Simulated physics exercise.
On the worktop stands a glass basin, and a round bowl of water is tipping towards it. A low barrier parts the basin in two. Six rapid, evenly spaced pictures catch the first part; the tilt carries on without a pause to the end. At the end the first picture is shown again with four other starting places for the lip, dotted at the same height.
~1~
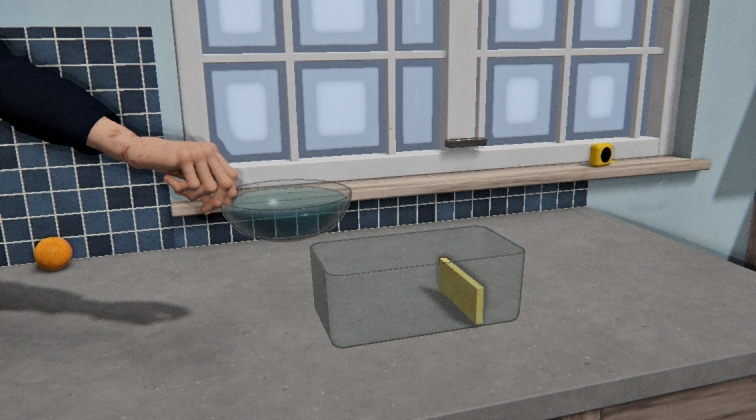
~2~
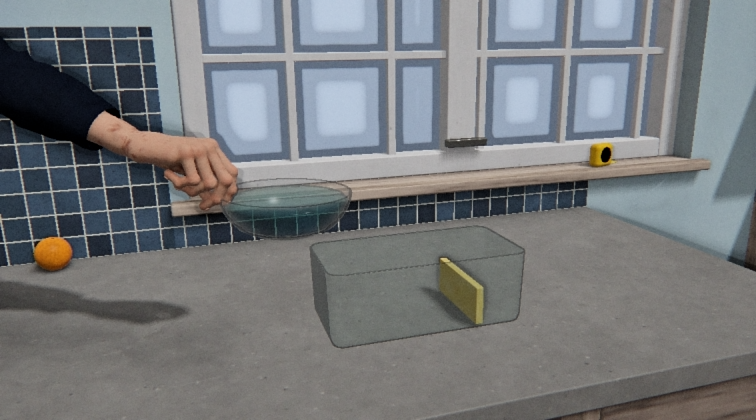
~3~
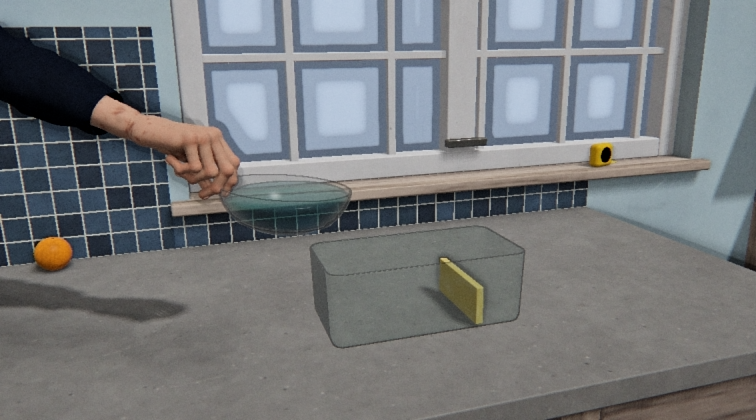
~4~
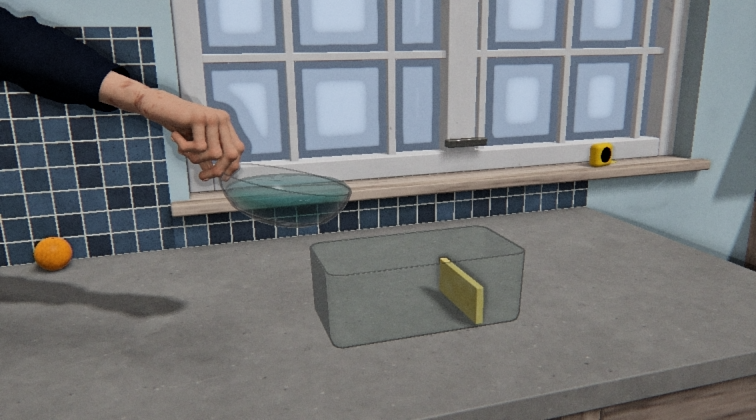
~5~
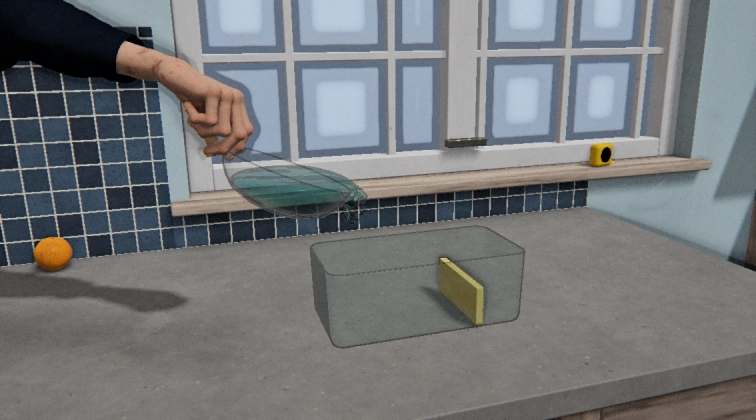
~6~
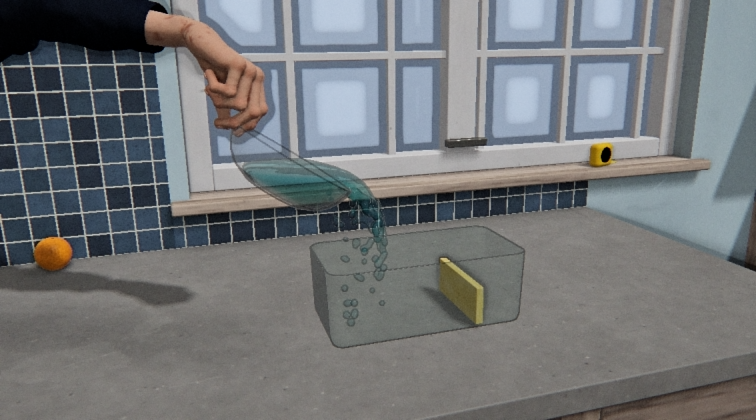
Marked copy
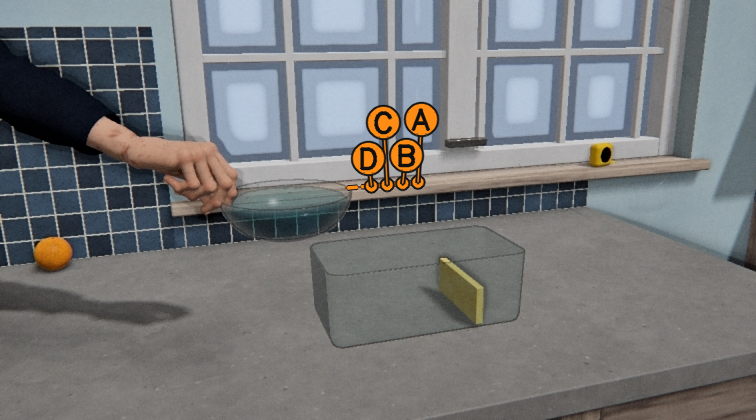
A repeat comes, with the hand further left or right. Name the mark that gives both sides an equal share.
Take B.
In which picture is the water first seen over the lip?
In picture 4.
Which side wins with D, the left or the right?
The left one.
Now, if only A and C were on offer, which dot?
Dot A.
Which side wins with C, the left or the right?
More ends on the left.
On the marked copy, A at (417, 182); B at (402, 183); C at (387, 184); D at (371, 186).
If A is chosen, about 35 % ends left of the wall and 64 % right of it.
If B is chosen, about 43 % ends left of the wall and 56 % right of it.
If C is chosen, about 81 % ends left of the wall and 17 % right of it.
If D is chosen, about 95 % ends left of the wall and 2 % right of it; 3 % is lost outside.
